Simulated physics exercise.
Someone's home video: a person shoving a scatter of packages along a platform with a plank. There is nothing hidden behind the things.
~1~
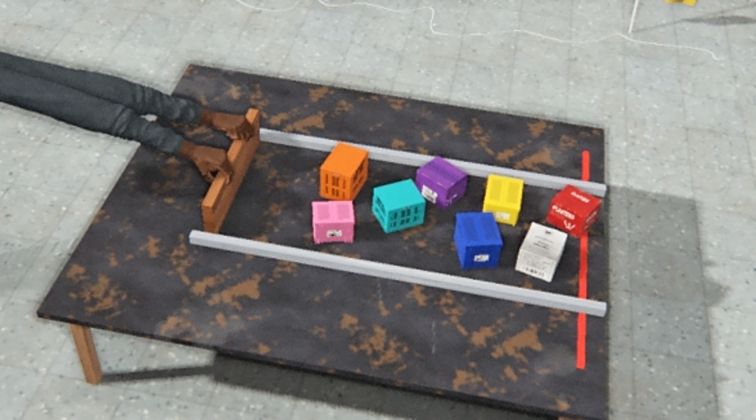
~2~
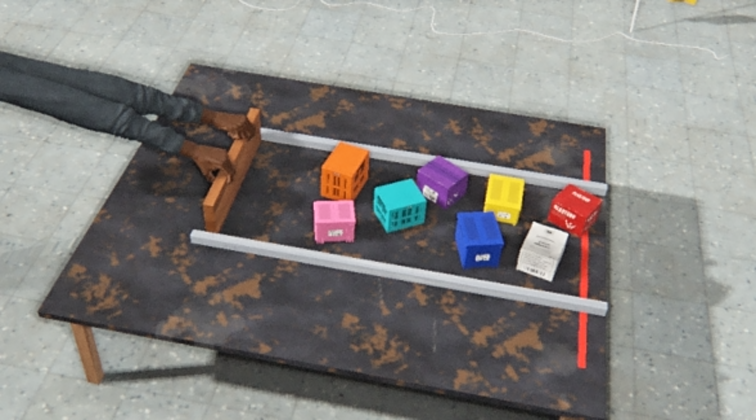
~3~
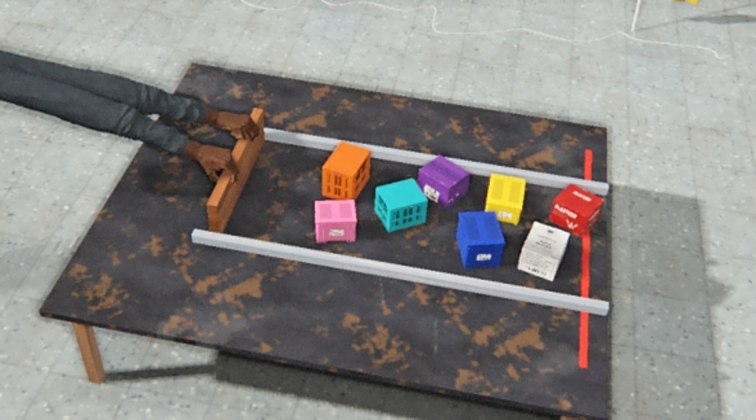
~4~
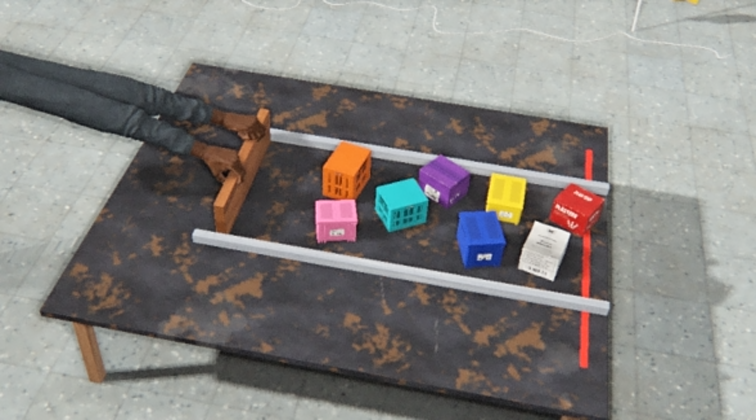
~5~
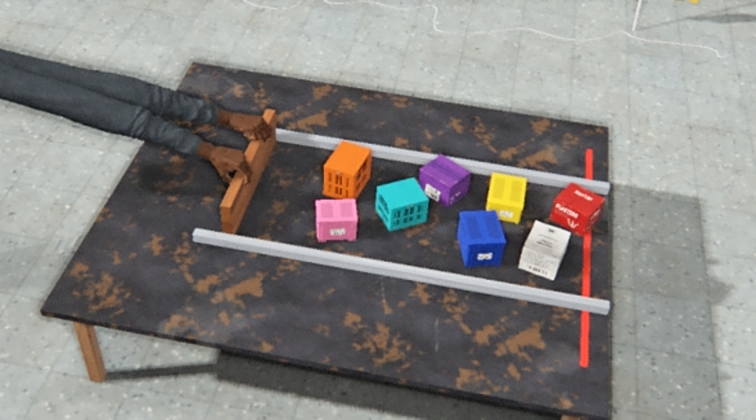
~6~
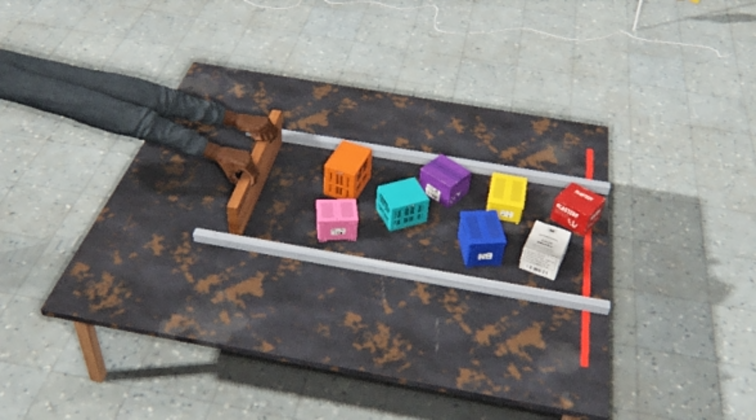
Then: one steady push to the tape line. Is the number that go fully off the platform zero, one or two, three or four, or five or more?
It is five or more.
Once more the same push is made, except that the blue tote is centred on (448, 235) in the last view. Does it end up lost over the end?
Placed there, the blue tote ends up below.
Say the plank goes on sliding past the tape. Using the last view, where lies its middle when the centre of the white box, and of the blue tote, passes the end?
I'd put it close to (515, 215), and close to (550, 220) for the other one.
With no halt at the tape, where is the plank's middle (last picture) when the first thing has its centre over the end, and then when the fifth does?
At the first moment about (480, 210), at the next about (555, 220).
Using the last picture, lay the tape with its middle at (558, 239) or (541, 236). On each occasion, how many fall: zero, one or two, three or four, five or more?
Five or over; either three or four.
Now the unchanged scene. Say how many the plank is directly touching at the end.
Count recorded: 2.
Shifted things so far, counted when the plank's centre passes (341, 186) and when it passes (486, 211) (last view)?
Respectively 2 and 8.
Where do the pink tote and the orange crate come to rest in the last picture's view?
Taking them in turn, first comes (610, 273), then (608, 213).
A little later, none off yet; red box at rest near (578, 209); white box at rest near (545, 250); yellow tote at rest near (506, 198).
Next, none off yet; red box shifted about its own width near (604, 214); white box shifted a little near (565, 254); yellow tote shifted about its own width near (566, 209).
When it is over, the number that fall off is five or more; down, turquoise crate, purple parcel, blue tote, yellow tote, white box and red box.
